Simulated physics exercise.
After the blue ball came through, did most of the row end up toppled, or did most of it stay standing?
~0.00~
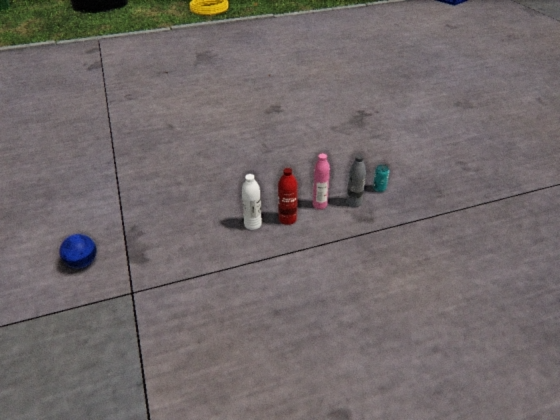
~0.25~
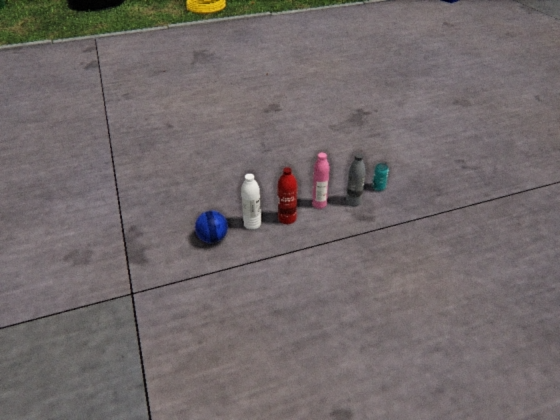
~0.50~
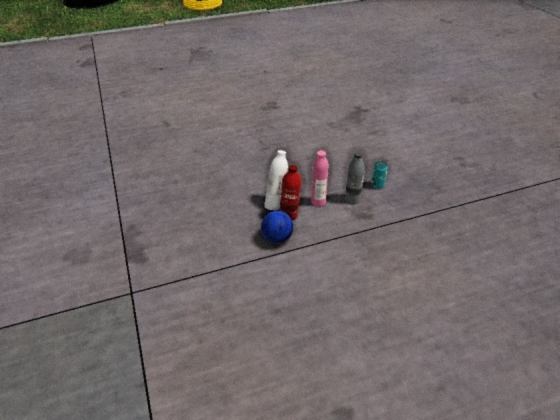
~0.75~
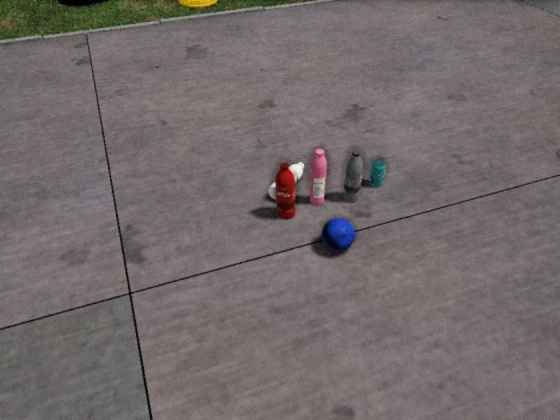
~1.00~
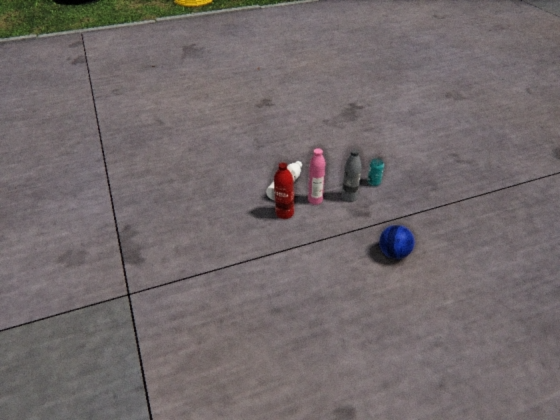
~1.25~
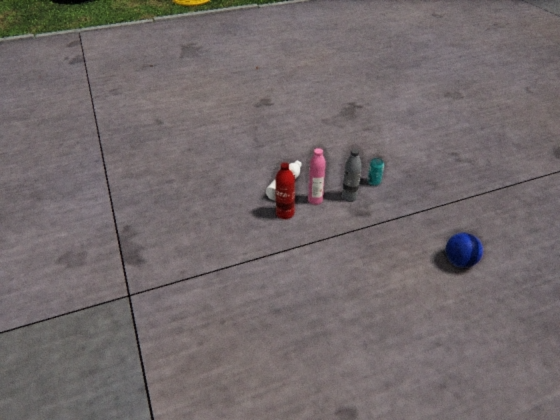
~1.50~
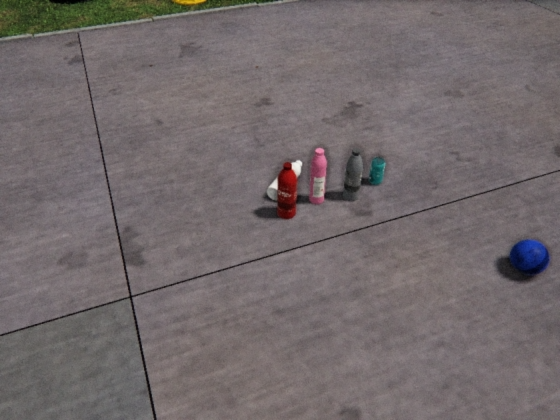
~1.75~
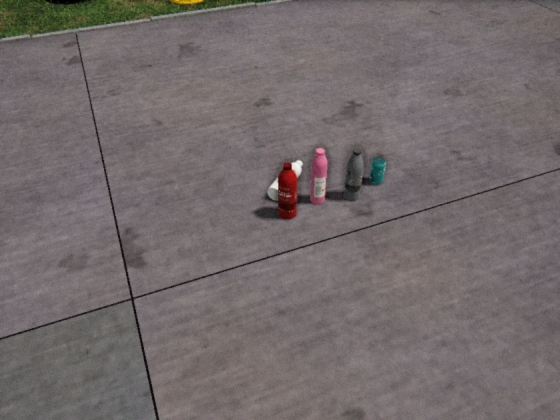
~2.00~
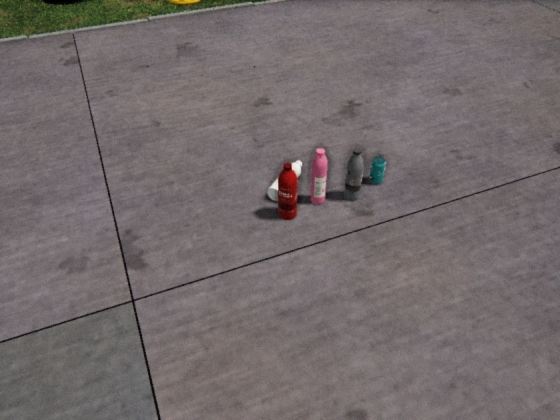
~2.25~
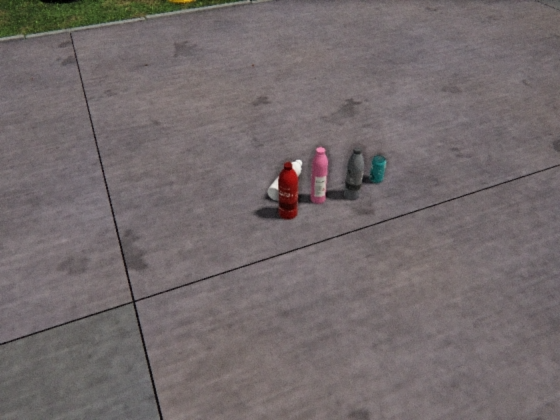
Most of it stayed standing. Only the white bottle ended up on its side, while the red, pink and grey bottles and the turquoise can were still upright.
